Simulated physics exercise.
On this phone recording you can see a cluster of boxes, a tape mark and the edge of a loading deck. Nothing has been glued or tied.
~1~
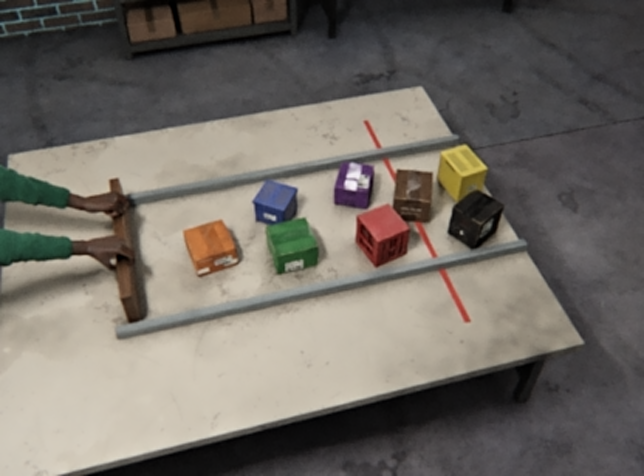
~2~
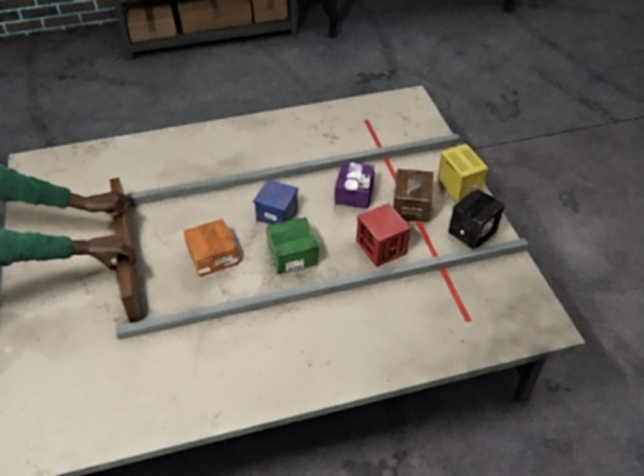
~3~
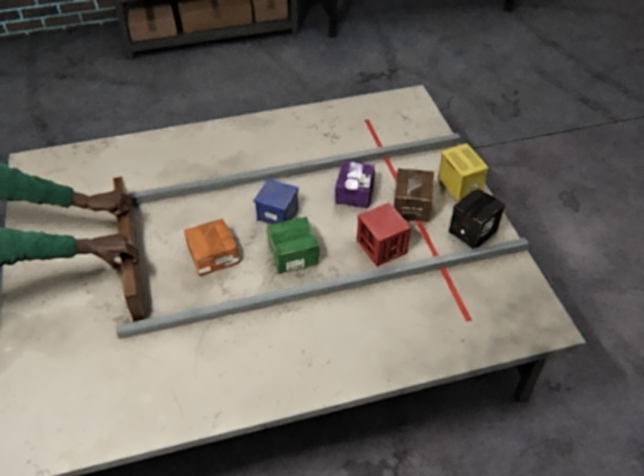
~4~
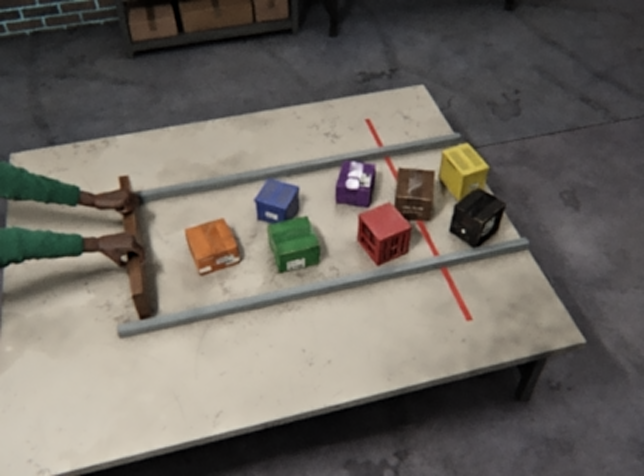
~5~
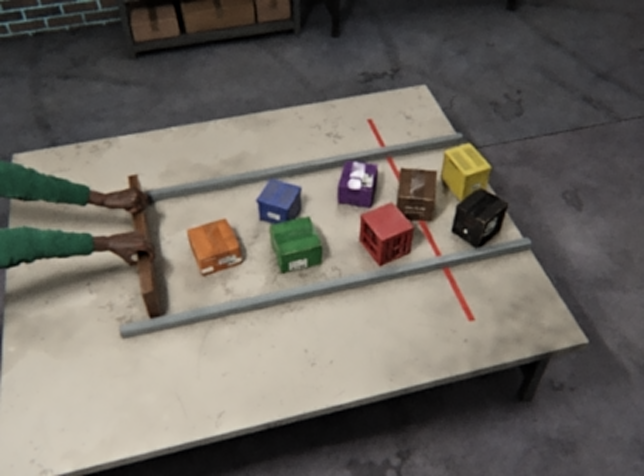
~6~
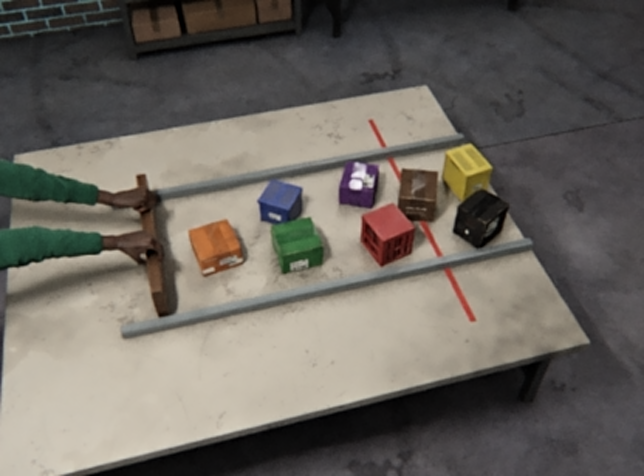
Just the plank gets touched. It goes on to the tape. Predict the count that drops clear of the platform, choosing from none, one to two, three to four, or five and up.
The count is three to four.
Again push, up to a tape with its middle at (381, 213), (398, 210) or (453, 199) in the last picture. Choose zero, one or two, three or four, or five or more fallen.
One to two; one to two; at least five.
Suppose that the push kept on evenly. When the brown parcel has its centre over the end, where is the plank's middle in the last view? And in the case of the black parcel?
For the brown parcel, about (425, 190); for the black parcel, about (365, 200).
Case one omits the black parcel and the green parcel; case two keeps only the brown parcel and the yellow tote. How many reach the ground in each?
Going first to second: 1 and 2.
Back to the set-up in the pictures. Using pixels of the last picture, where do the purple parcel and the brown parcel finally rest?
One ends up near (447, 162) and the other near (486, 180).
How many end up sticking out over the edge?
Answer: 1.
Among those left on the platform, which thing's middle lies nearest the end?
The brown parcel finishes nearest.
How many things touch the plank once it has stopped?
It's touching 2 at the end.
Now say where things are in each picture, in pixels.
Yellow tote (461, 174); black parcel (475, 219); brown parcel (412, 196); plank (124, 248); tape (410, 207), in the first frame.
Black parcel (476, 219); blue tote (277, 204), in the second frame.
Brown parcel (413, 195); plank (128, 247), in the third frame.
Yellow tote (463, 173); green parcel (294, 244), in the fourth frame.
Black parcel (479, 218); orange parcel (215, 247), in the fifth frame.
Yellow tote (466, 174); black parcel (480, 218); brown parcel (417, 195); plank (152, 244); tape (415, 206), in the sixth frame.
Soon after, none off yet; yellow tote at rest near (466, 174); black parcel at rest near (480, 218); brown parcel at rest near (417, 195).
Then, none off yet; yellow tote at rest near (466, 174); black parcel moving near (484, 218); brown parcel at rest near (418, 194).
At rest, the number that fall off is three or four; fallen, red crate, black parcel and yellow tote.
